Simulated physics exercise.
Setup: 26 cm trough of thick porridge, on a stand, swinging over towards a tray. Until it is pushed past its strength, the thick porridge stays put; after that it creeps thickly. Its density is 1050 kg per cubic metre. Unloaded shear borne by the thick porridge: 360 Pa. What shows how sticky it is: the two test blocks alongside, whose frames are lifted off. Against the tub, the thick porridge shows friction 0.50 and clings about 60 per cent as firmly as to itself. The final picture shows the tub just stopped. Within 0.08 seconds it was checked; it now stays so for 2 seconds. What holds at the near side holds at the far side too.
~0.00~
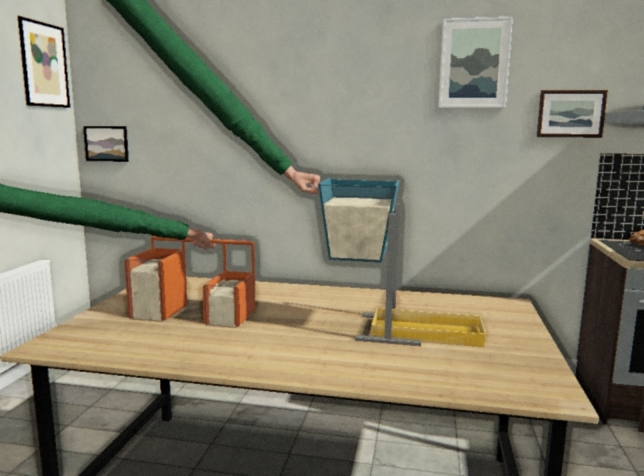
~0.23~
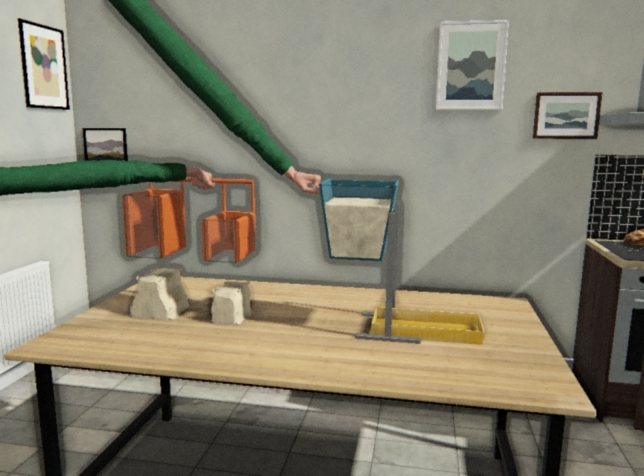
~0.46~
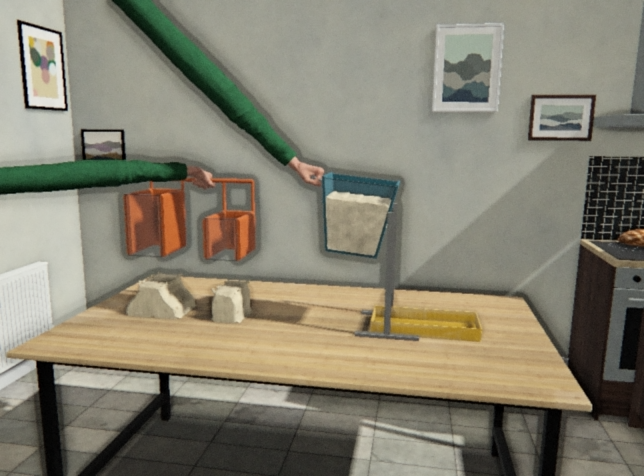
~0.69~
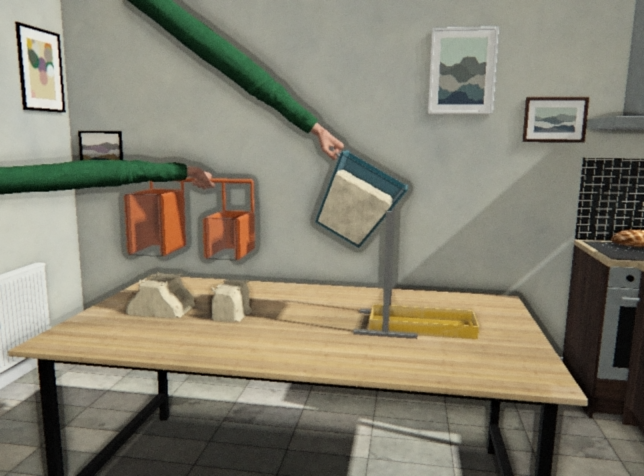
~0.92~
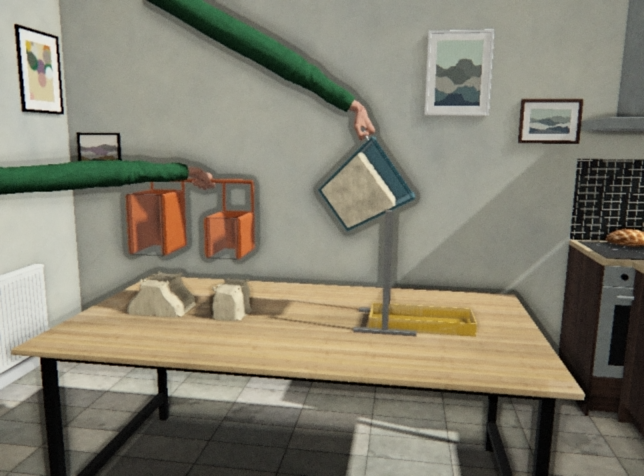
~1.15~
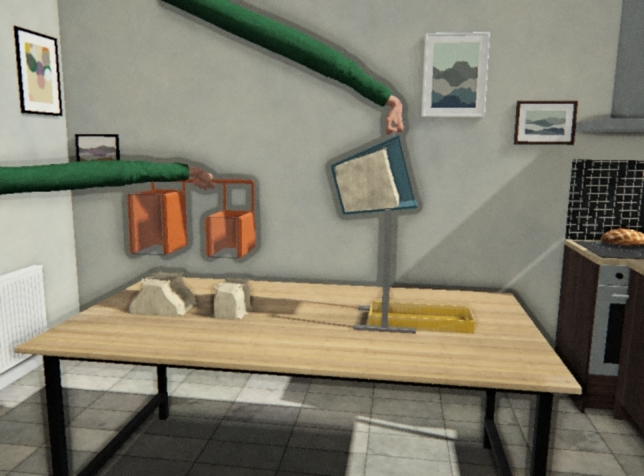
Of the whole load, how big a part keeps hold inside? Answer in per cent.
The part that keeps hold inside is about 100 %.
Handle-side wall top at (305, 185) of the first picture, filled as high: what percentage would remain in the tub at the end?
Roughly 70 %.
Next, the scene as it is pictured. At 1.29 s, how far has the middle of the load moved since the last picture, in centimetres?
It has moved around 2 centimetres.
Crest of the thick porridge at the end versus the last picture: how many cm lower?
About 4 cm.
By 1.29 s, the tub is at 74 degrees and holds 100 %.
By 1.46 s, the tub is at 74 degrees and holds 100 %.
By 1.63 s, the tub is at 74 degrees and holds 100 %.
By 1.80 s, the tub is at 74 degrees and holds 100 %.
By 3.15 s, at the end, the tub is at 74 degrees and holds 100 %.
